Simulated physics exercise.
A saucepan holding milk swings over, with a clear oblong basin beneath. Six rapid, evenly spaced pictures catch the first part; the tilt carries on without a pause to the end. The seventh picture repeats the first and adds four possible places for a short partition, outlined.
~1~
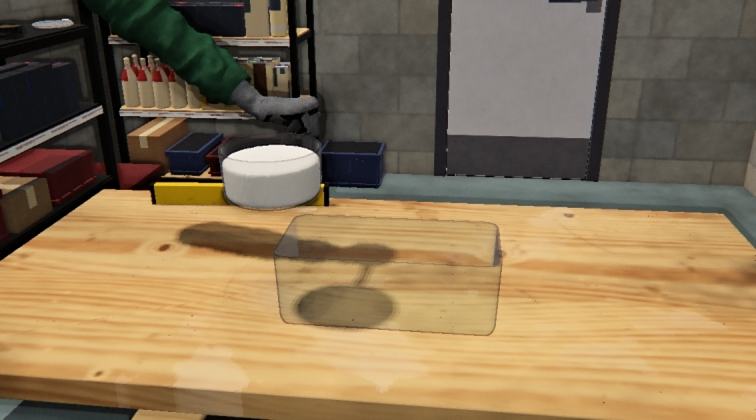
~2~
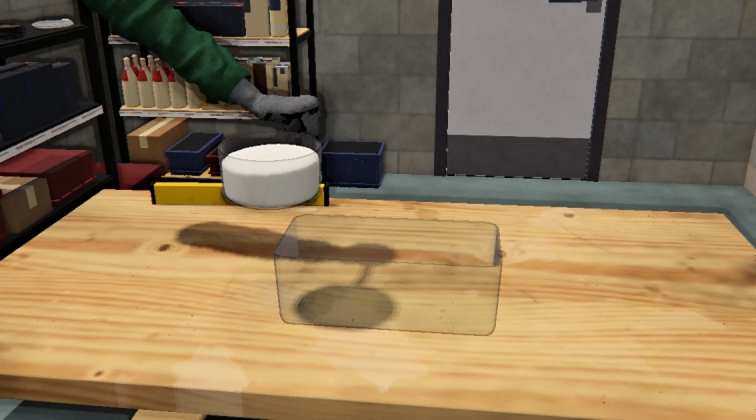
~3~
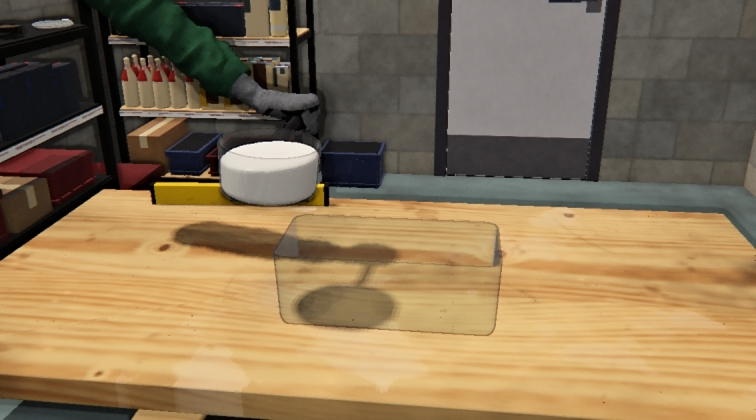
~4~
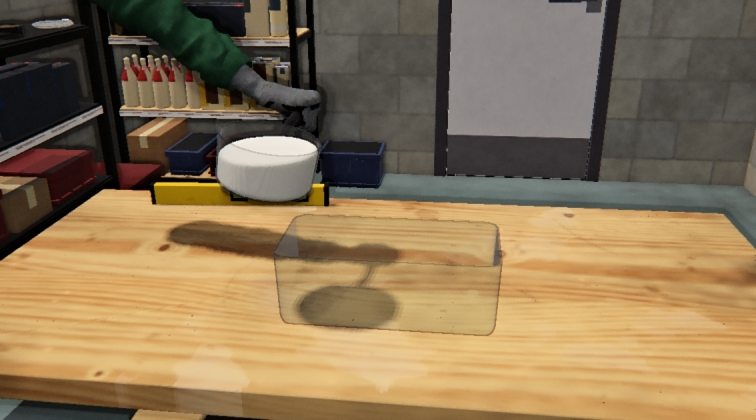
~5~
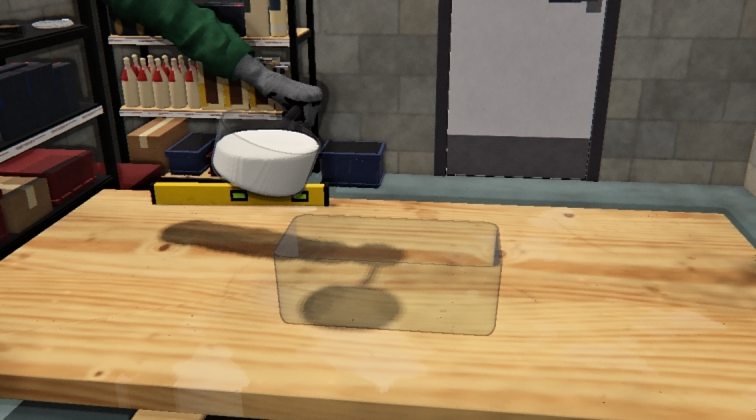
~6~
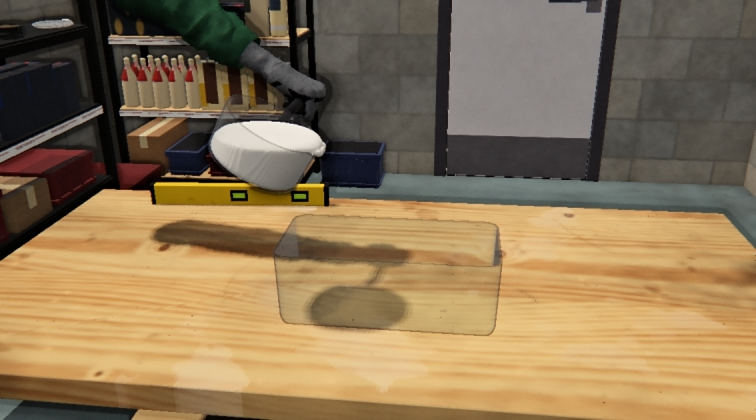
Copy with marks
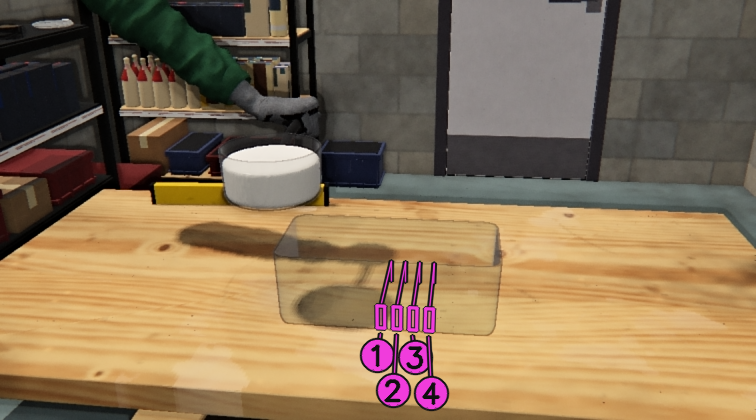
Gloved hand in a green sleeve tilting a clear saucepan of milk above an oblong basin, the milk just reaching the lip.
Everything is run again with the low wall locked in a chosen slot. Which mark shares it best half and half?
2 beats the others.
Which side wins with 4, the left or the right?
The left side.
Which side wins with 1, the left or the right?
More ends on the right.
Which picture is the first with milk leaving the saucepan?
In picture 6.
In magenta, 1 at (380, 333); 2 at (396, 334); 3 at (412, 335); 4 at (428, 336).
Choosing 1, about 23 % ends left of the wall and 76 % right of it.
Choosing 2, about 49 % ends left of the wall and 50 % right of it.
Choosing 3, about 81 % ends left of the wall and 17 % right of it.
Choosing 4, about 89 % ends left of the wall and 9 % right of it.
